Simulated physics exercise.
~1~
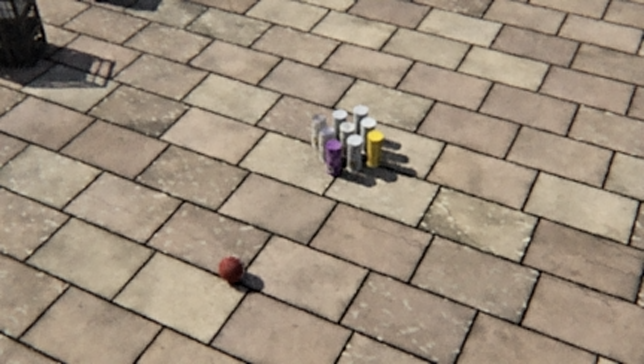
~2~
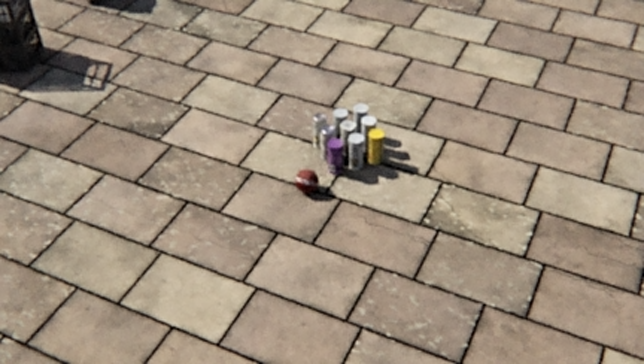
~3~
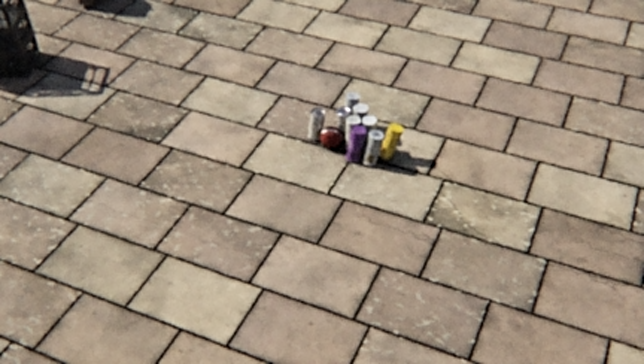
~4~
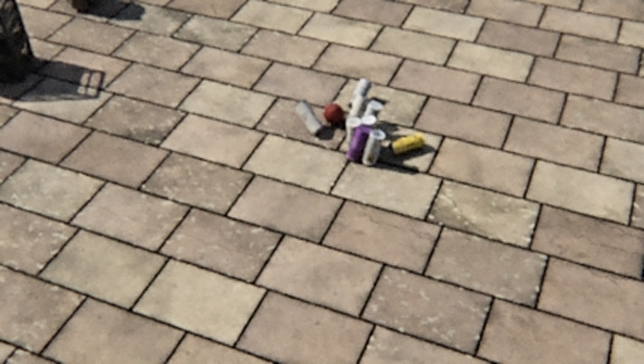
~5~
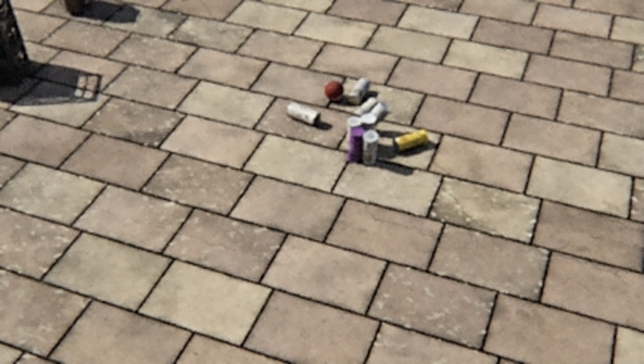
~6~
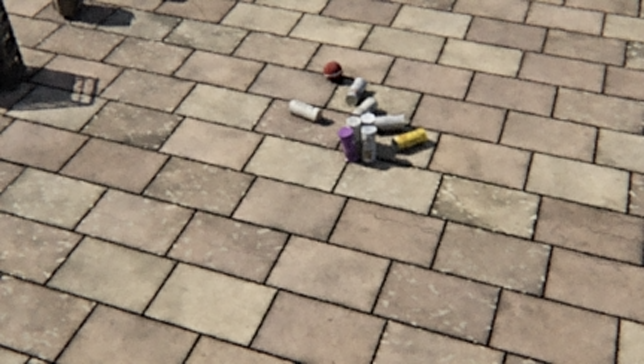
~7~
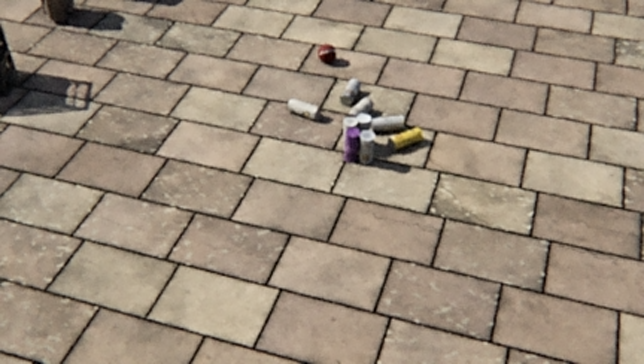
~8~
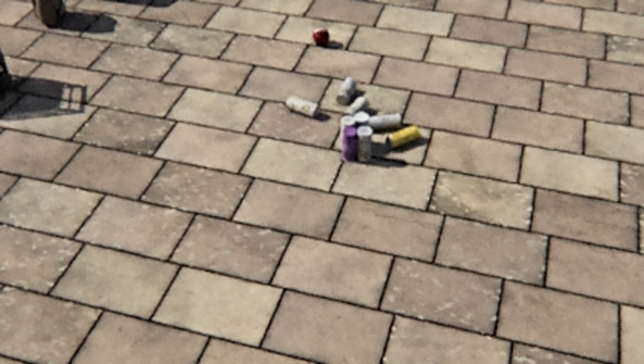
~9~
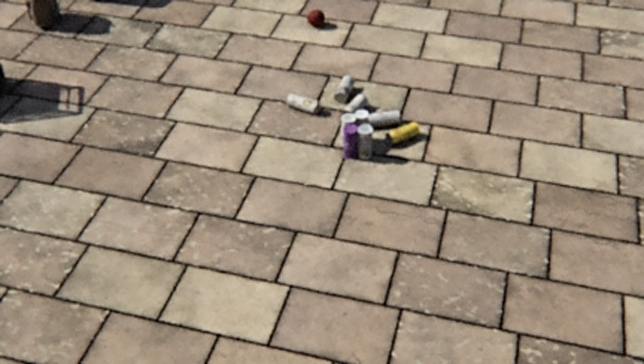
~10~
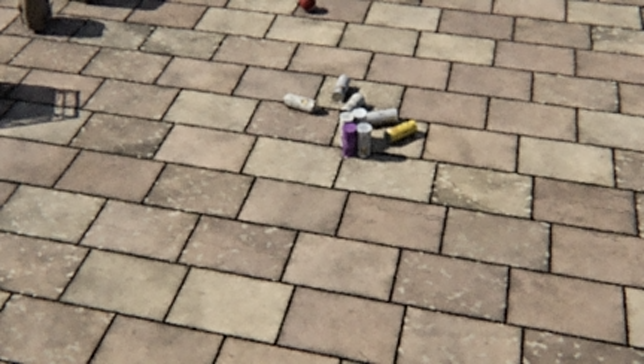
On sunlit stone paving, a dark red ball rolls up from the lower left into a tight cluster of white, purple and yellow canisters, toppling several, including the yellow one, then rolls away toward the top edge while the purple one stays standing.
